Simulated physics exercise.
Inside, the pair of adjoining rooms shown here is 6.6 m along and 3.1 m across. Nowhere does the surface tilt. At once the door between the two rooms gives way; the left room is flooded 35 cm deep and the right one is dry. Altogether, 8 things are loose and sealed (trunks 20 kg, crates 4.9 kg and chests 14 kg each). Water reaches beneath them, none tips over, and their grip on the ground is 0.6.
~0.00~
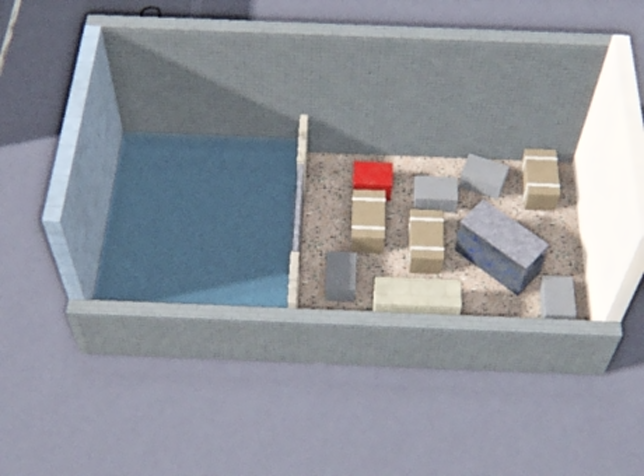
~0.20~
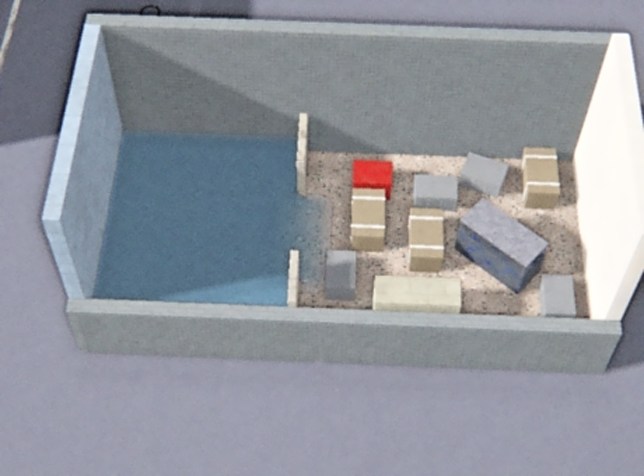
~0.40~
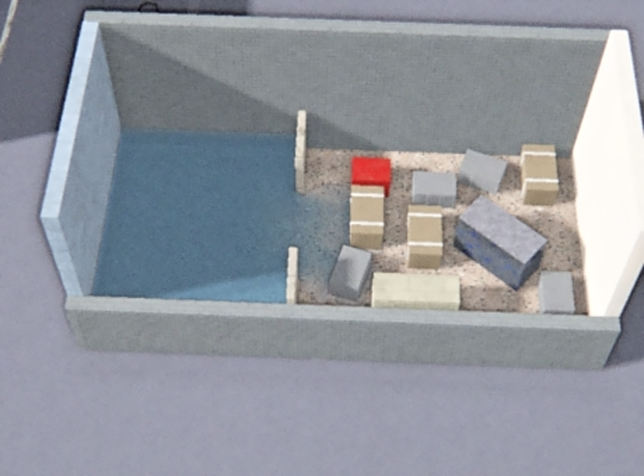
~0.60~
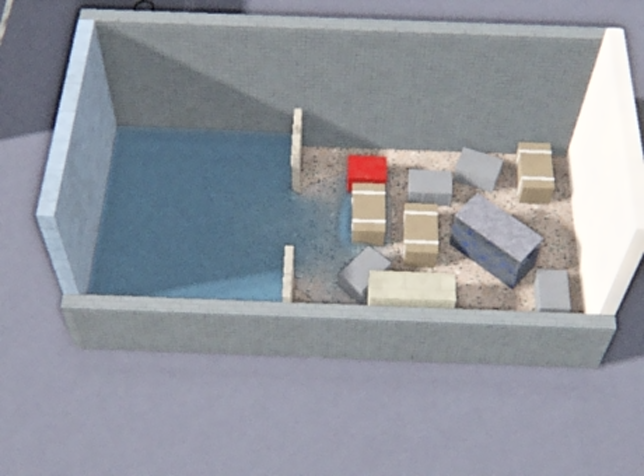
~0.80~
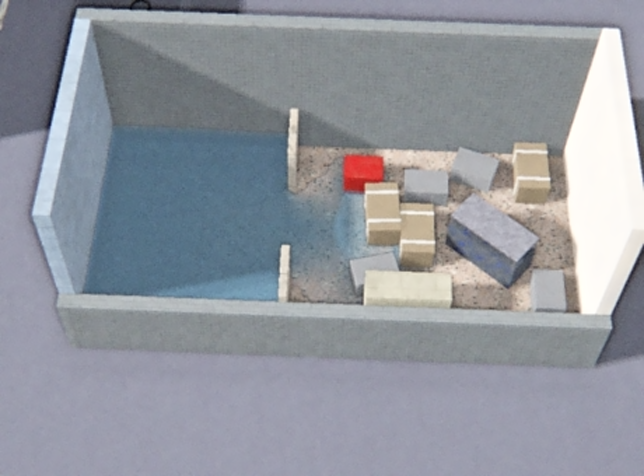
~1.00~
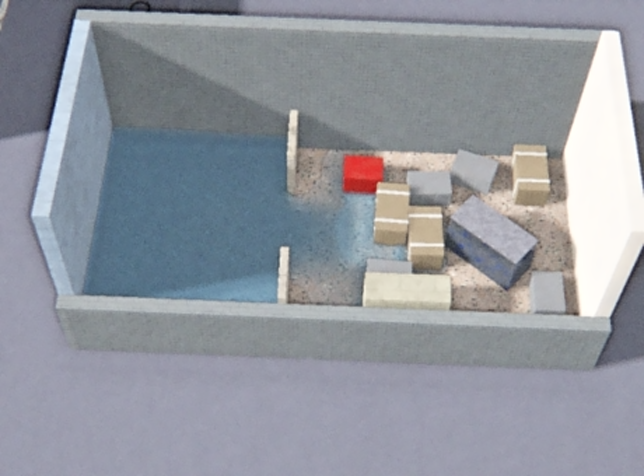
Water spreading from the left room through an opened gap into the dry right room, shifting a grey box and tan crates.
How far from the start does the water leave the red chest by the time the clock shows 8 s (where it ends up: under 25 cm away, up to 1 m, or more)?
Small way.
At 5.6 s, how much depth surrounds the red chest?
Depth: About 8 cm.
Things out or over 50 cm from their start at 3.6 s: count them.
It comes to 6.
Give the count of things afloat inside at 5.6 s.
Answer: 8.
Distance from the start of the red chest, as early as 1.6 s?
Displacement near 30 cm.
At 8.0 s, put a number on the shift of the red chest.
Distance: Near 50 cm.
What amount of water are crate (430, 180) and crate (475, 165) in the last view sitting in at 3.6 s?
I'd put it at 6 cm and 14 cm respectively.
After 1.6 s the red chest is near (367, 150), 0.3 m from its start, aground; 2 afloat.
After 3.6 s the red chest is near (363, 144), 0.4 m from its start, aground; 7 afloat.
After 5.6 s the red chest is near (317, 148), 0.7 m from its start, afloat; 8 afloat.
After 8.0 s the red chest is near (366, 194), 0.5 m from its start, afloat; 8 afloat.
